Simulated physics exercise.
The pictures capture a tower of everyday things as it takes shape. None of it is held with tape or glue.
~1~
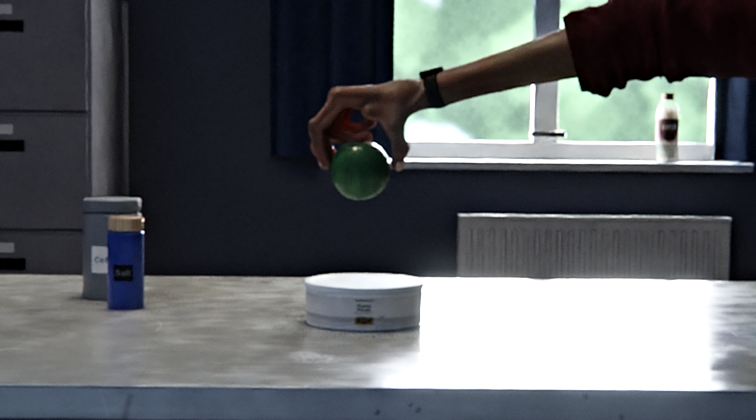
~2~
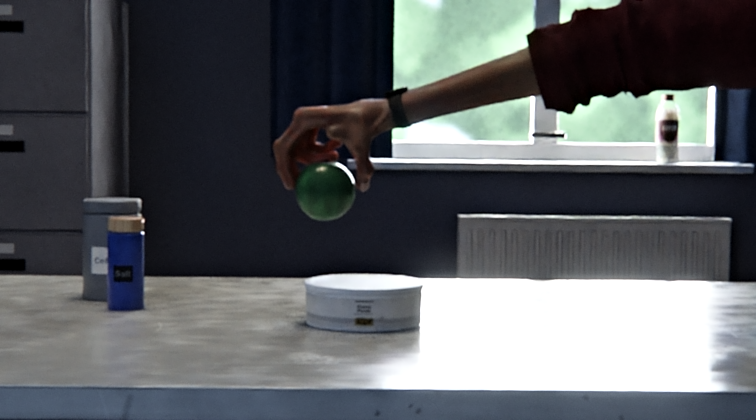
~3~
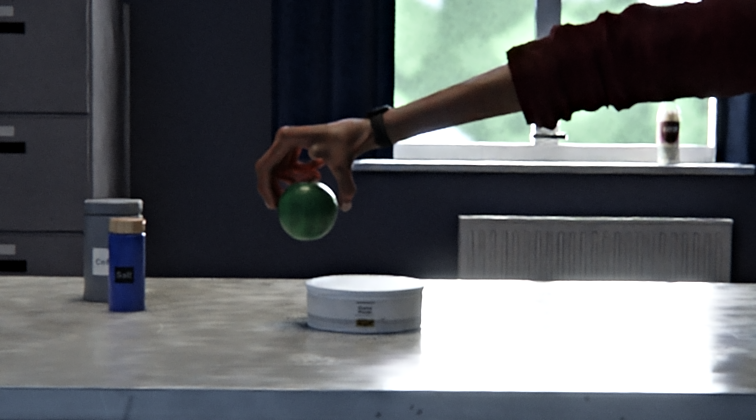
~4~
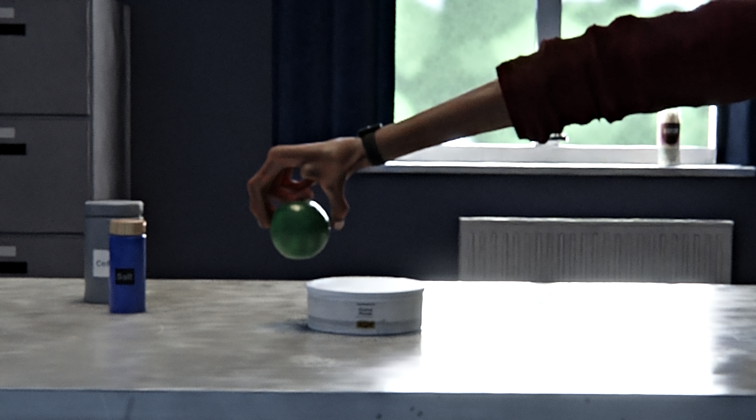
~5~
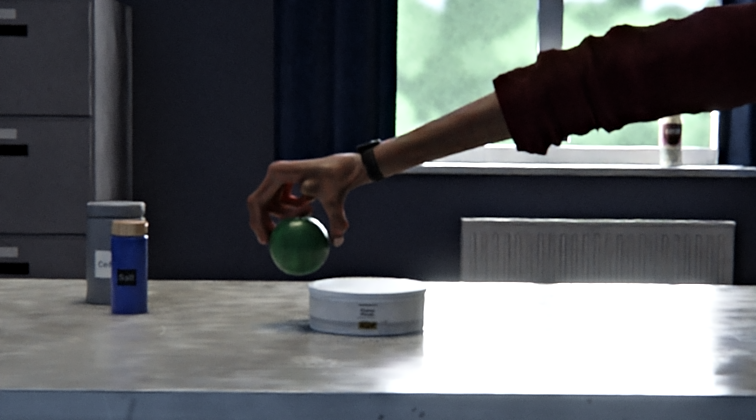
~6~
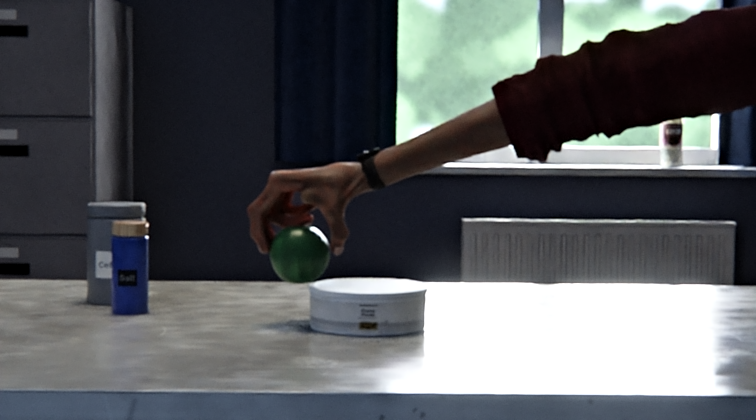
A hand and forearm in a dark red sleeve with a dark wristband reach in from the right over a pale table, seen from the front in a dim room with a bright window. A white tub sits mid-table, a blue shaker and grey jar stand at left, and a bottle rests on the sill. The hand carries a green apple leftward and down, then lowers it more slowly beside the tub's left edge, still gripping it.
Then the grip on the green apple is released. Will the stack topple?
Yes, it topples.
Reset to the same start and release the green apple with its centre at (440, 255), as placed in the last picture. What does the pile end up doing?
What happens next is that it tips over.
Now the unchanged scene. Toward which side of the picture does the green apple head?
Direction of travel: Leftward.
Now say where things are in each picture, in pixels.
The first picture shows on its way; green apple (361, 170); white tub (364, 301).
The second picture shows on its way; green apple (325, 190); blue shaker (126, 263).
The third picture shows on its way; green apple (308, 211); grey jar (113, 250).
The fourth picture shows on its way; green apple (300, 230); white tub (366, 305).
The fifth picture shows on its way; green apple (299, 246); blue shaker (129, 267).
The sixth picture shows set down, still held; green apple (300, 254); grey jar (117, 253).
Then, 0.30 s past the last view, green apple displaced a little near (282, 270).
Then, 0.40 s past the last view, green apple now fallen.
Then, 0.80 s past the last view, nothing new.
Then, 2.20 s past the last view, green apple resting near (264, 296).
Finally, fallen, green apple; the other 3 still in place. Final places as the last picture's camera would see them, green apple near (264, 296). The pile gives way.
